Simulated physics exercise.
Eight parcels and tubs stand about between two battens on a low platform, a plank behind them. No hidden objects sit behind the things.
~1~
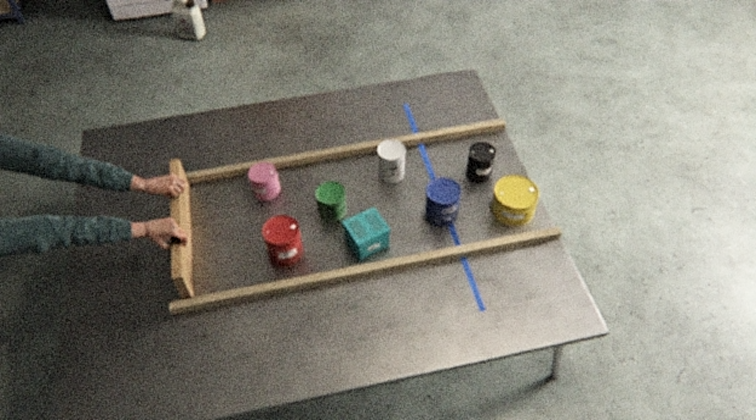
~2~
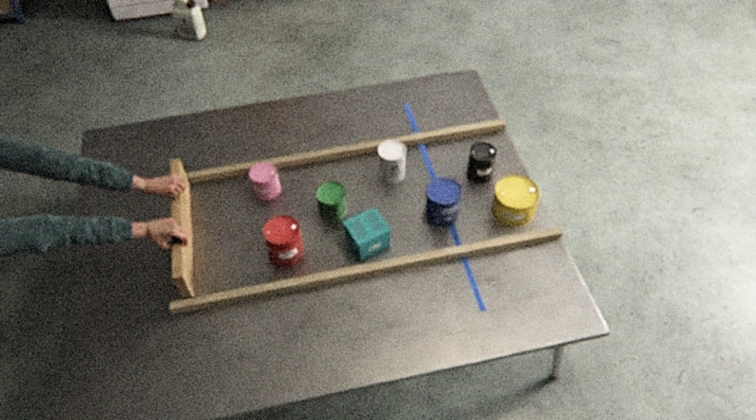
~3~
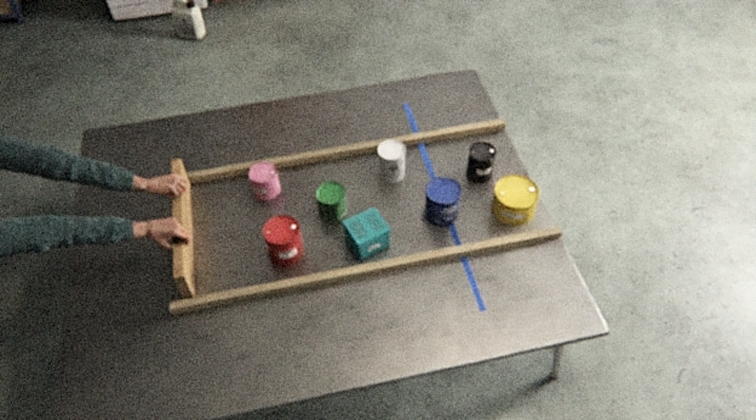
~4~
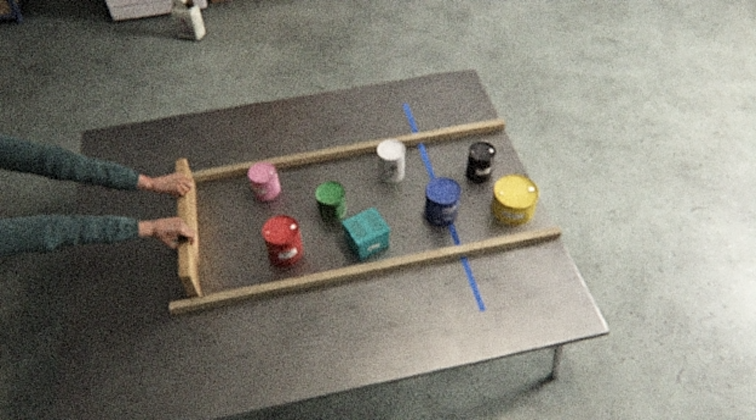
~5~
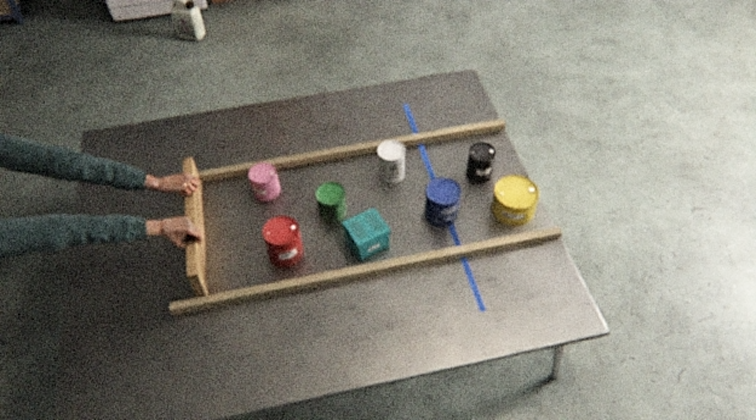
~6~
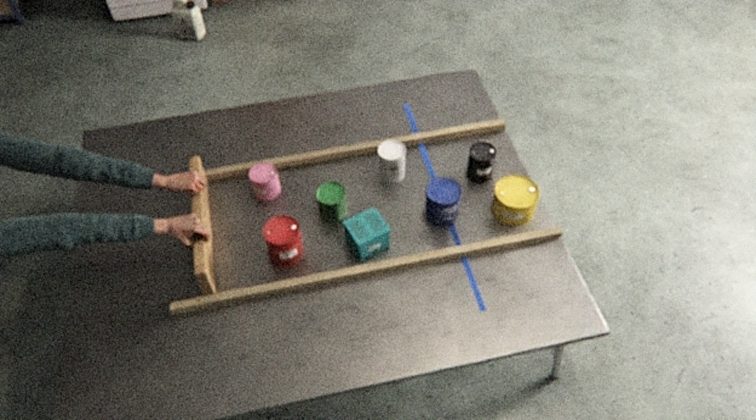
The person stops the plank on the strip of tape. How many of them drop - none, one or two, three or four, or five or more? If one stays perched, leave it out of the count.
The count of those that drop is none.
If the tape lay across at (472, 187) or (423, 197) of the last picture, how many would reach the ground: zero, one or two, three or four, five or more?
The first spot gives either one or two, the second gives zero.
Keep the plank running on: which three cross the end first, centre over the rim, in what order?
Yellow canister, black canister, turquoise tote.
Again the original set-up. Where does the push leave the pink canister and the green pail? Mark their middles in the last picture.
Listed as asked: First (440, 152), and then (452, 180).
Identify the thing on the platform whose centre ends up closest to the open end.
The yellow canister ends up foremost.
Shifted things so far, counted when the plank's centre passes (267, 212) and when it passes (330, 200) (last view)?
So far 2, and 4 at the second.
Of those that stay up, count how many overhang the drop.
Counting them gives 1.
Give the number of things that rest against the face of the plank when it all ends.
It's 3 of them.
Soon after, none off yet; yellow canister at rest near (515, 200); black canister at rest near (481, 163); blue pail at rest near (443, 203).
In the end, the number that fall off is zero.
